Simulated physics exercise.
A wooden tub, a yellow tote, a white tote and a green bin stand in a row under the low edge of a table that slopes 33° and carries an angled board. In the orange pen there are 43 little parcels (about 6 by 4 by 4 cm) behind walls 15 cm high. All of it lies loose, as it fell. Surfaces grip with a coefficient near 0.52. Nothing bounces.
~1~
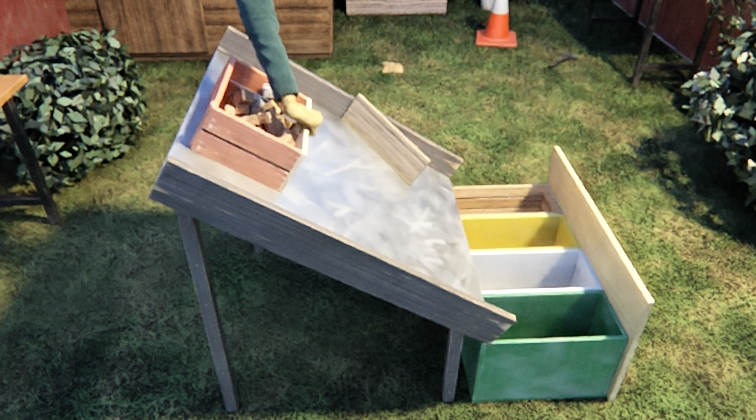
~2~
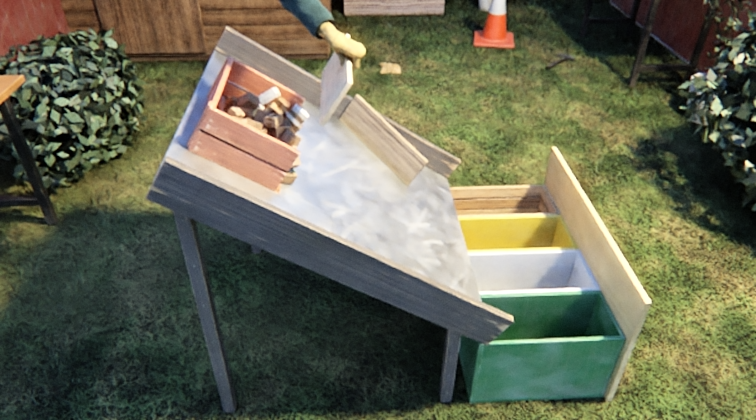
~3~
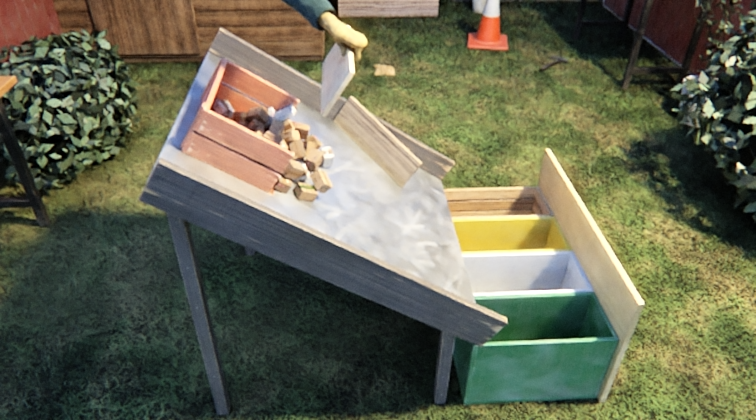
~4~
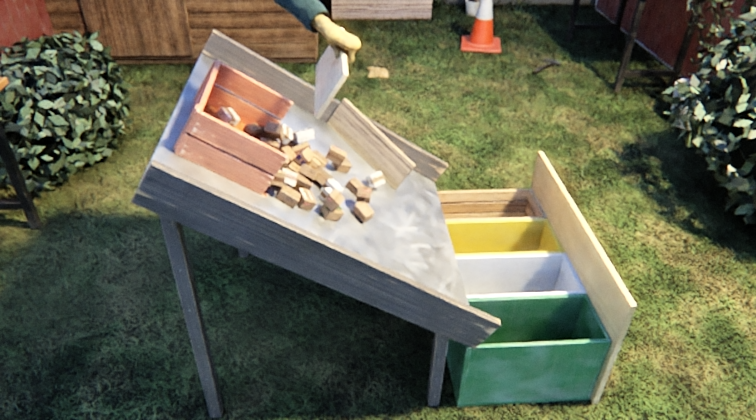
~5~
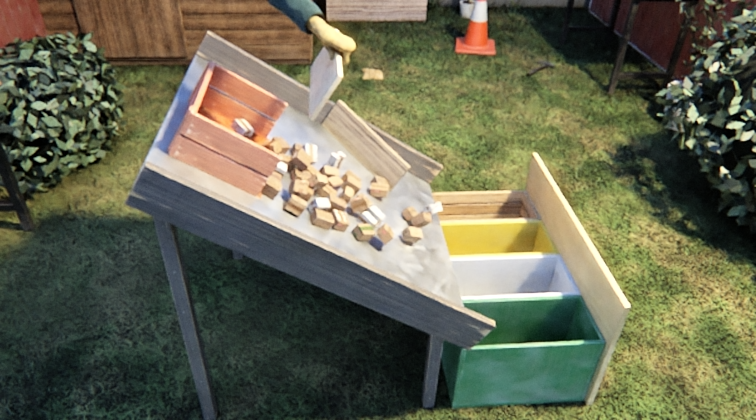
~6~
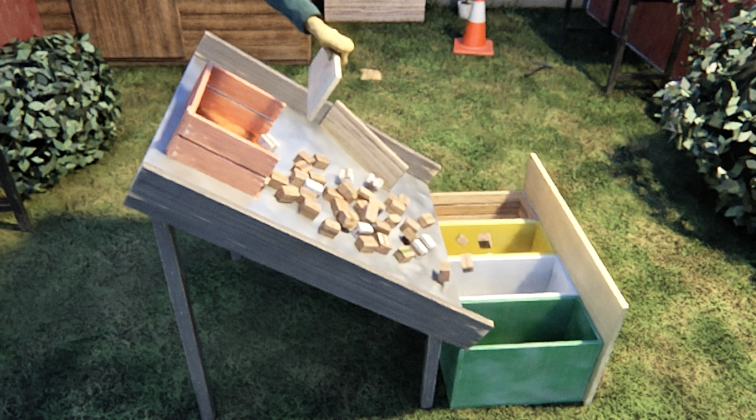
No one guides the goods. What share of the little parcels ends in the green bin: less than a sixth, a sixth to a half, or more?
Less than a sixth of the little parcels end in the green bin.
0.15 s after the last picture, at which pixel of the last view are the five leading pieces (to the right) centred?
Near (503, 278).
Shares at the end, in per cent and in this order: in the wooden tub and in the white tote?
About 0 and 55 per cent.
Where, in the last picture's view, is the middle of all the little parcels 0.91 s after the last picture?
At about (503, 313).
Then, 0.15 s after the last picture, 4 in the yellow tote, 2 in the white tote, 33 on the slope and 4 in the air.
Then, 0.33 s after the last picture, 8 in the yellow tote, 7 in the white tote, 1 in the green bin, 19 on the slope and 8 in the air.
Then, 0.58 s after the last picture, 12 in the yellow tote, 19 in the white tote, 3 in the green bin, 6 on the slope and 3 in the air.
When it is over (0.91 s after the last picture), 16 in the yellow tote, 24 in the white tote and 3 in the green bin. Asked share, 3 of 43, 7 per cent.
